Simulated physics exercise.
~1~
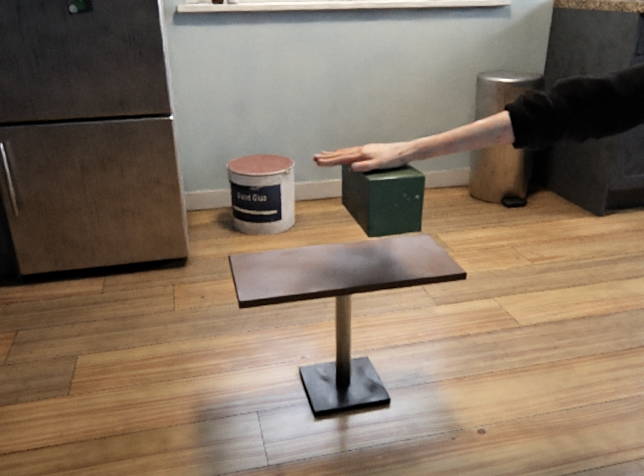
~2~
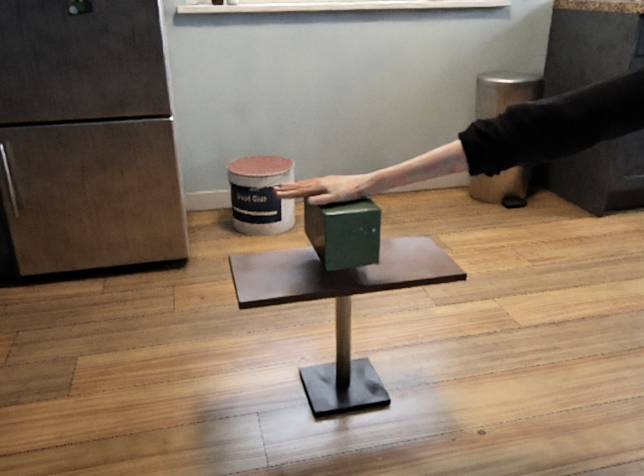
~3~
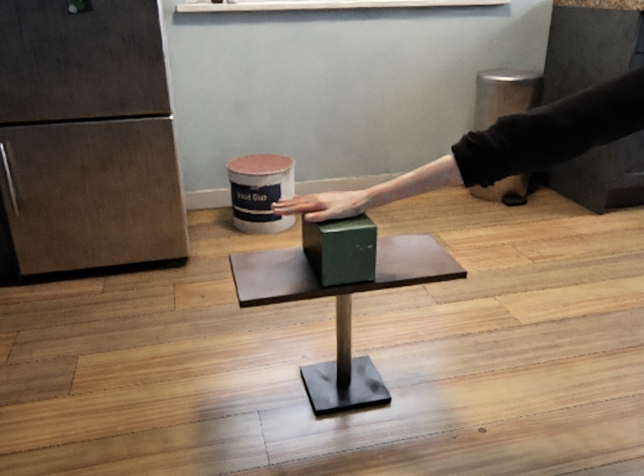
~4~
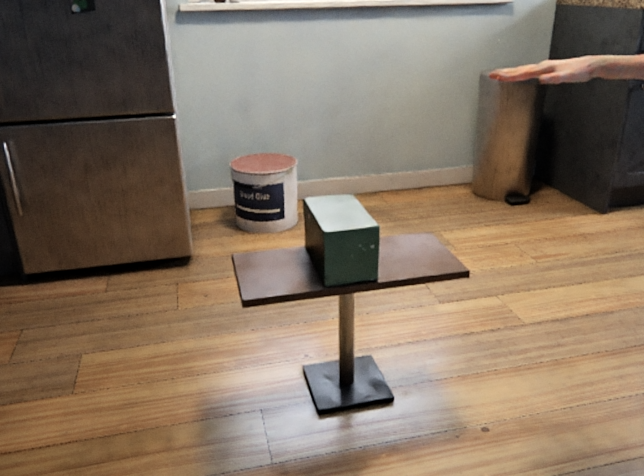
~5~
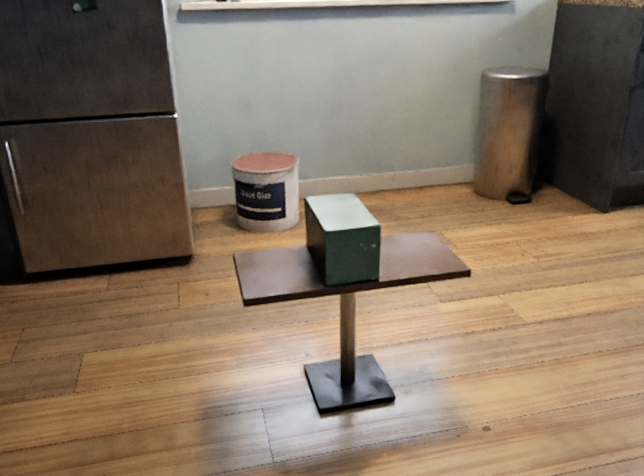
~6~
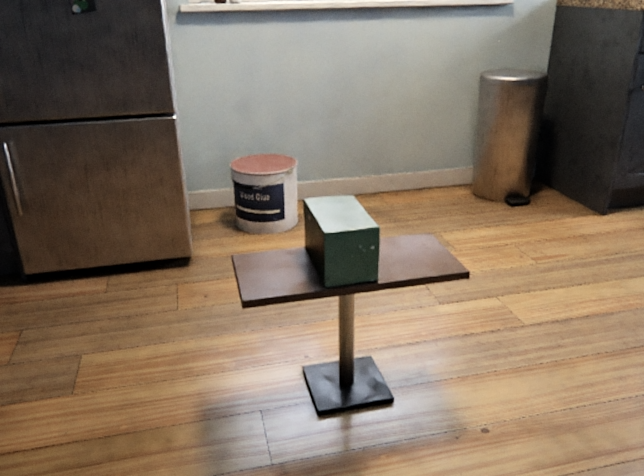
Hand moving a green block left and down onto a narrow-footed brown stand, letting go and withdrawing right, the stand staying steady.
